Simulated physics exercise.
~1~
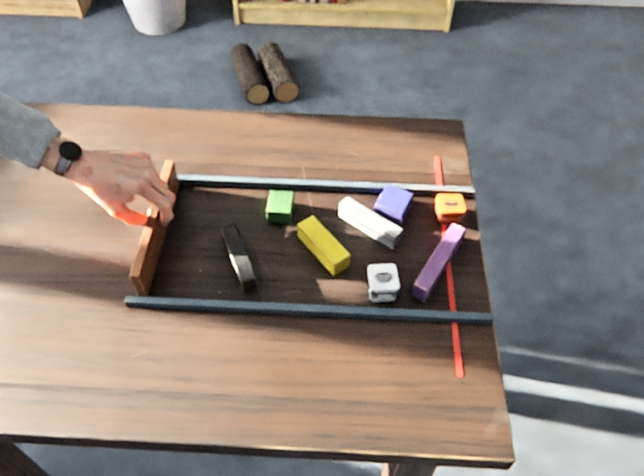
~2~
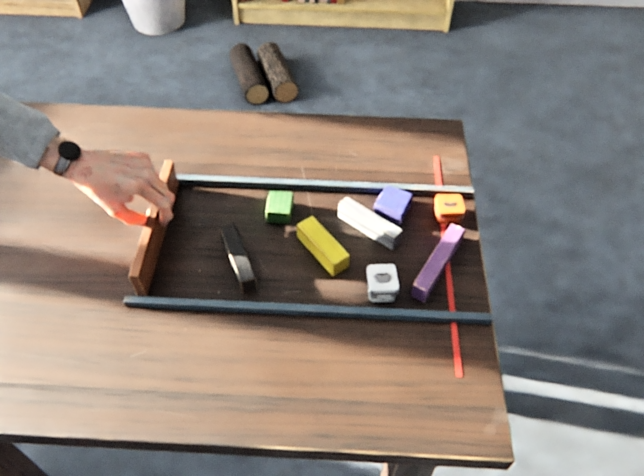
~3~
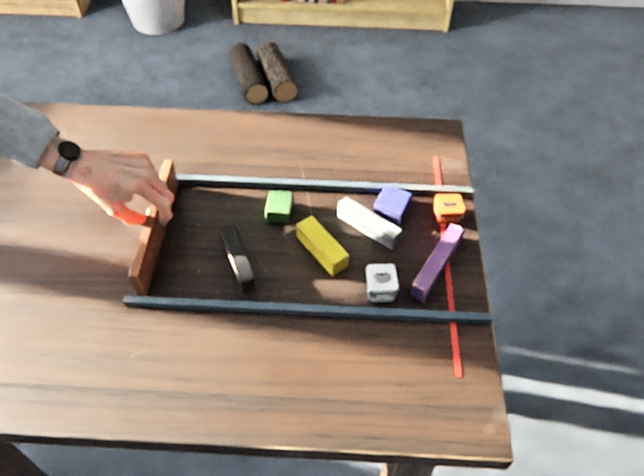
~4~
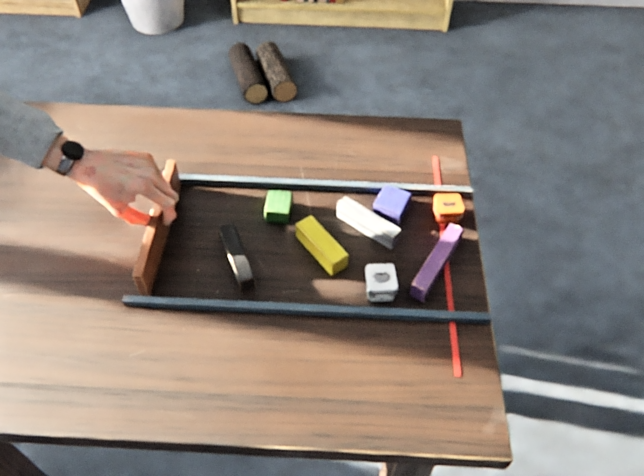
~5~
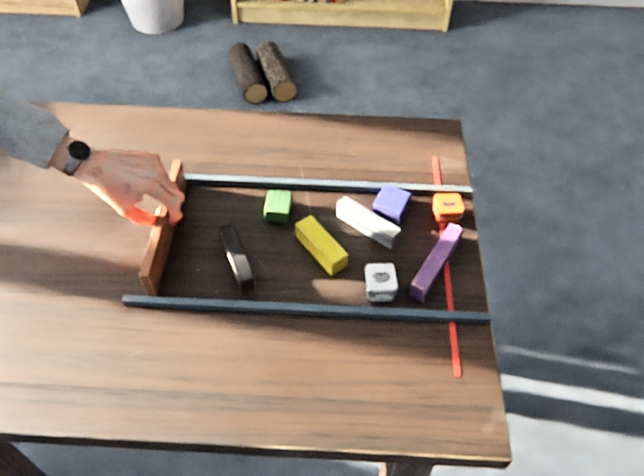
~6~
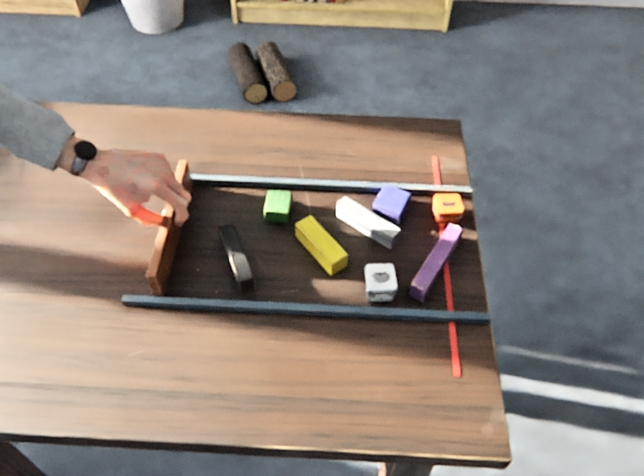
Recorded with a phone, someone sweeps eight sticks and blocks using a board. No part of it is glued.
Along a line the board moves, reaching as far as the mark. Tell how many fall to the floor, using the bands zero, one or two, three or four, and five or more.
Three or four fall to the floor.
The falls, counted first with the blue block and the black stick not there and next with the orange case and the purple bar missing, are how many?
First try: 2 fallen; other try: 2.
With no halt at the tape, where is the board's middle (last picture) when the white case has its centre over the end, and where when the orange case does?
(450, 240) and (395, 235), roughly.
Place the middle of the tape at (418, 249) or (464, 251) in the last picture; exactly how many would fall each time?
Counts: 1, 6.
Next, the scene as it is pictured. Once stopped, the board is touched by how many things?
The count is 2.
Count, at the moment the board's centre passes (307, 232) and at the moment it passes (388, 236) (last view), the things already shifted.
First 3, after that 8.
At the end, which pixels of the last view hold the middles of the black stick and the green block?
The first near (456, 269), the second near (454, 213).
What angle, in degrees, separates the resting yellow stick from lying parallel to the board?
The angle is some 15°.
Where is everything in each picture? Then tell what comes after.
In the first picture, orange case (449, 210); purple bar (439, 261); blue block (394, 205); board (157, 226); tape (447, 251).
In the second picture, purple bar (438, 262); grey stick (369, 223).
In the third picture, blue block (393, 205); green block (280, 207).
In the fourth picture, orange case (447, 210); board (159, 225).
In the fifth picture, purple bar (437, 261); yellow stick (321, 245).
In the sixth picture, orange case (447, 210); purple bar (437, 261); blue block (391, 205); board (172, 225); tape (444, 250).
Early on, none off yet; orange case at rest near (447, 210); purple bar at rest near (437, 261); blue block at rest near (391, 205).
A while later, none off yet; orange case at rest near (448, 210); purple bar at rest near (439, 263); blue block travelled about its own width near (418, 203).
Finally, the number that fall off is three or four; lost, grey stick, blue block, purple bar and orange case.
